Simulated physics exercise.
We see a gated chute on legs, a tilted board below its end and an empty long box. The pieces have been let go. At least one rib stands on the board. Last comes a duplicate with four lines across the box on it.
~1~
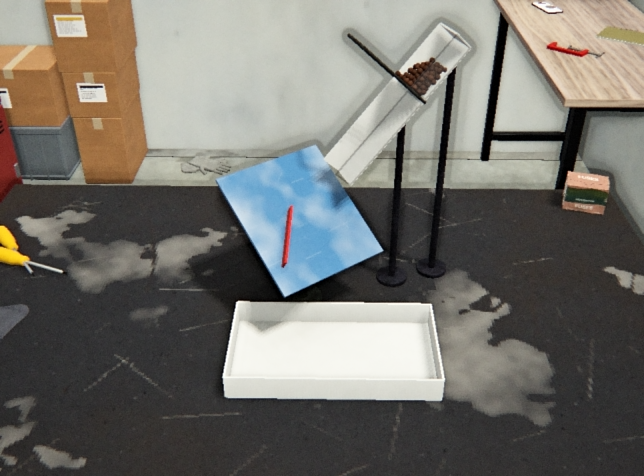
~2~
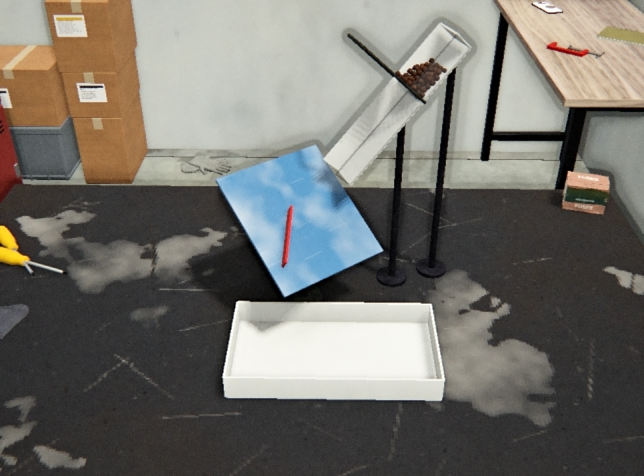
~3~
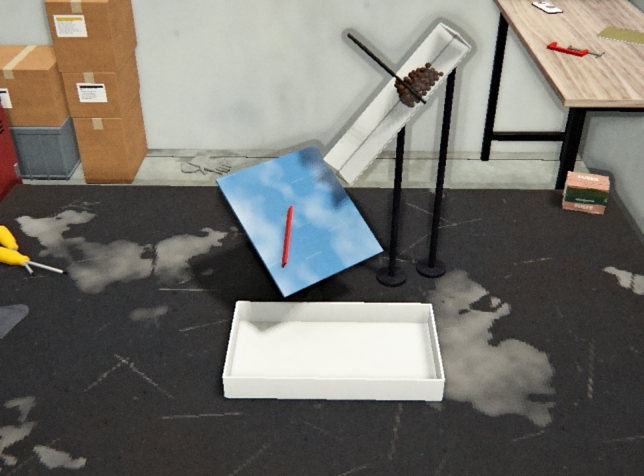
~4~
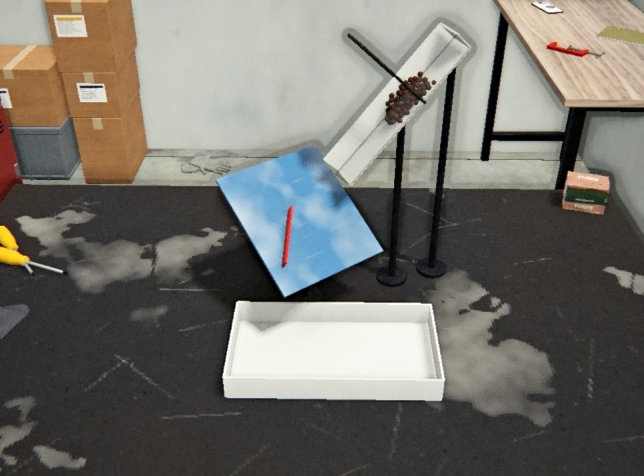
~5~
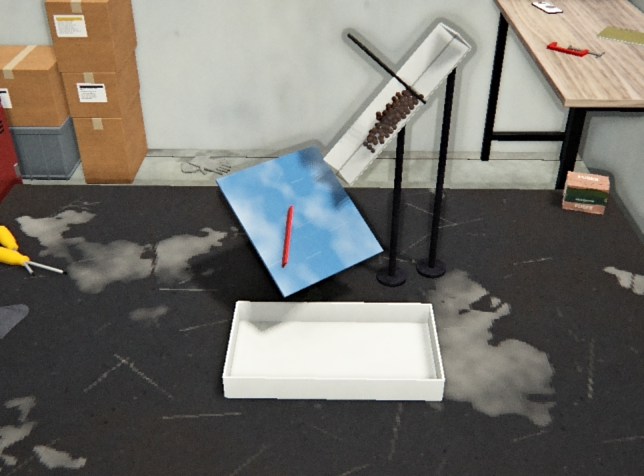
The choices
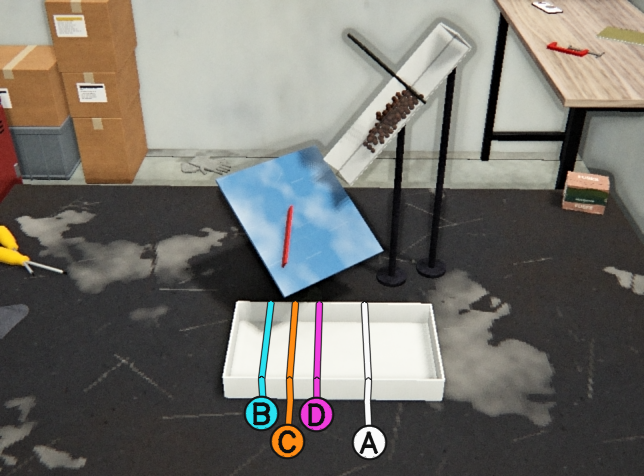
At the start, a clump of small brown pieces sits high in a sloping white chute on black legs, above a tilted blue board with a red strip and an empty white box. The pieces then slide down the chute to the left, spreading into a longer trail partway down it.
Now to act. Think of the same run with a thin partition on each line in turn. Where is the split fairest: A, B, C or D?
Line D does it best.
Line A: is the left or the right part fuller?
The left side.
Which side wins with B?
Right.
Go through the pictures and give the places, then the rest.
Load behind the gate near (421, 80), allspice berries; lip of the chute near (344, 178), sloping fairly steeply, in the first picture.
Middle of the board near (301, 216), tilted fairly steeply; middle of its low edge near (336, 273); of its high edge near (268, 161), in the second picture.
Front corners of the box near (224, 377) and (444, 380), empty; front of the load near (405, 101), in the third picture.
Middle of the load near (404, 99); its front near (390, 122), close to a third of the way to the lip; rib from (292, 206) to (286, 263), in the fourth picture.
Middle of the load near (392, 112); its front near (366, 144), close to two thirds of the way to the lip, in the fifth picture.
On the marked copy, line A crosses the front rim at (368, 379); line B crosses the front rim at (261, 378); line C crosses the front rim at (289, 378); line D crosses the front rim at (316, 378).
For line A, of what is caught, the bulk on the left of the divider, a small share on the right.
For line B, of what is caught, only a few on the left of the divider, all but a few on the right.
For line C, of what is caught, a small share on the left of the divider, all but a few on the right.
For line D, of what is caught, close to half on the left of the divider, close to half on the right.
